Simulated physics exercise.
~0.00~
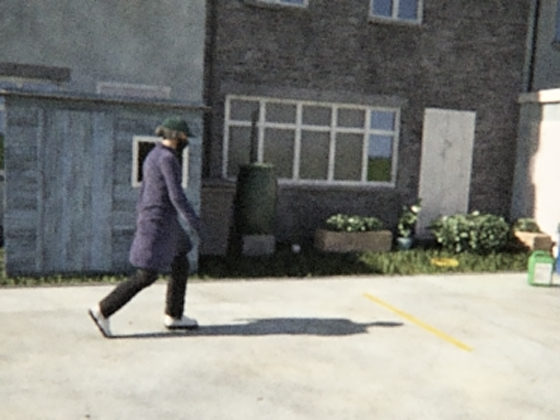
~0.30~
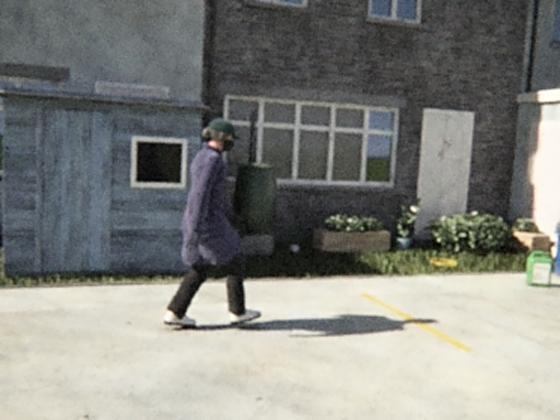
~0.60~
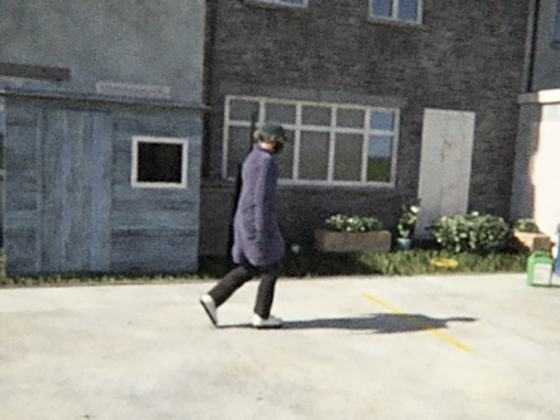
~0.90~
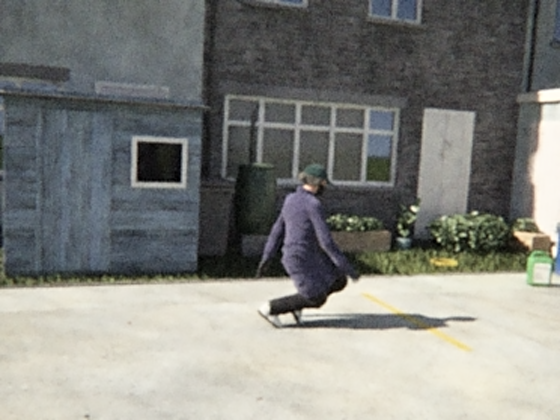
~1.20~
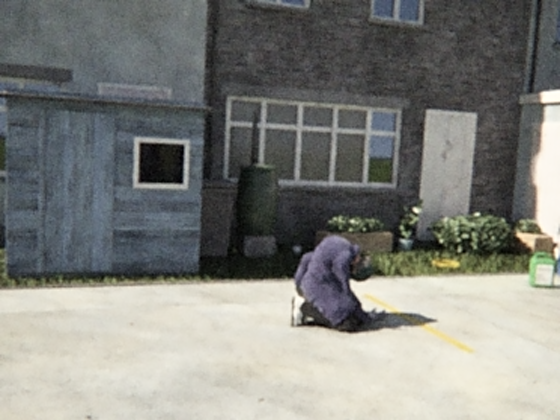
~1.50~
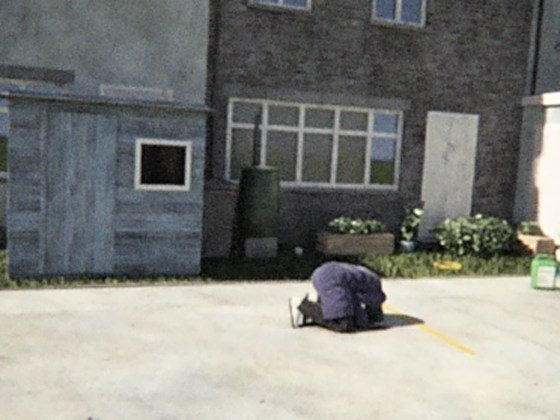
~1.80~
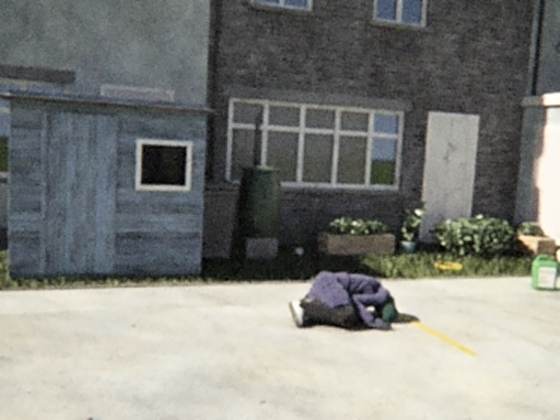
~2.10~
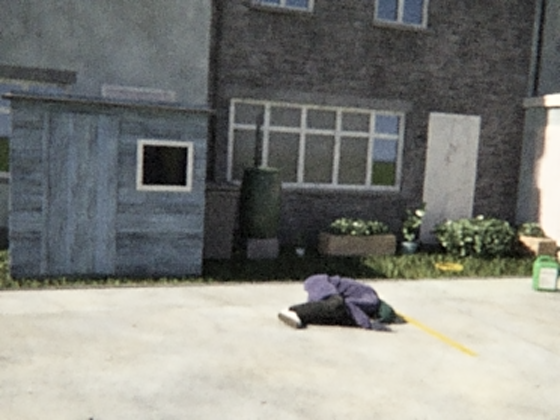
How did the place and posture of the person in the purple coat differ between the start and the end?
At the start the person was upright and walking on the left, in front of the blue shed. By the end they were lying on the ground farther right and lower in view, just short of the yellow tape.
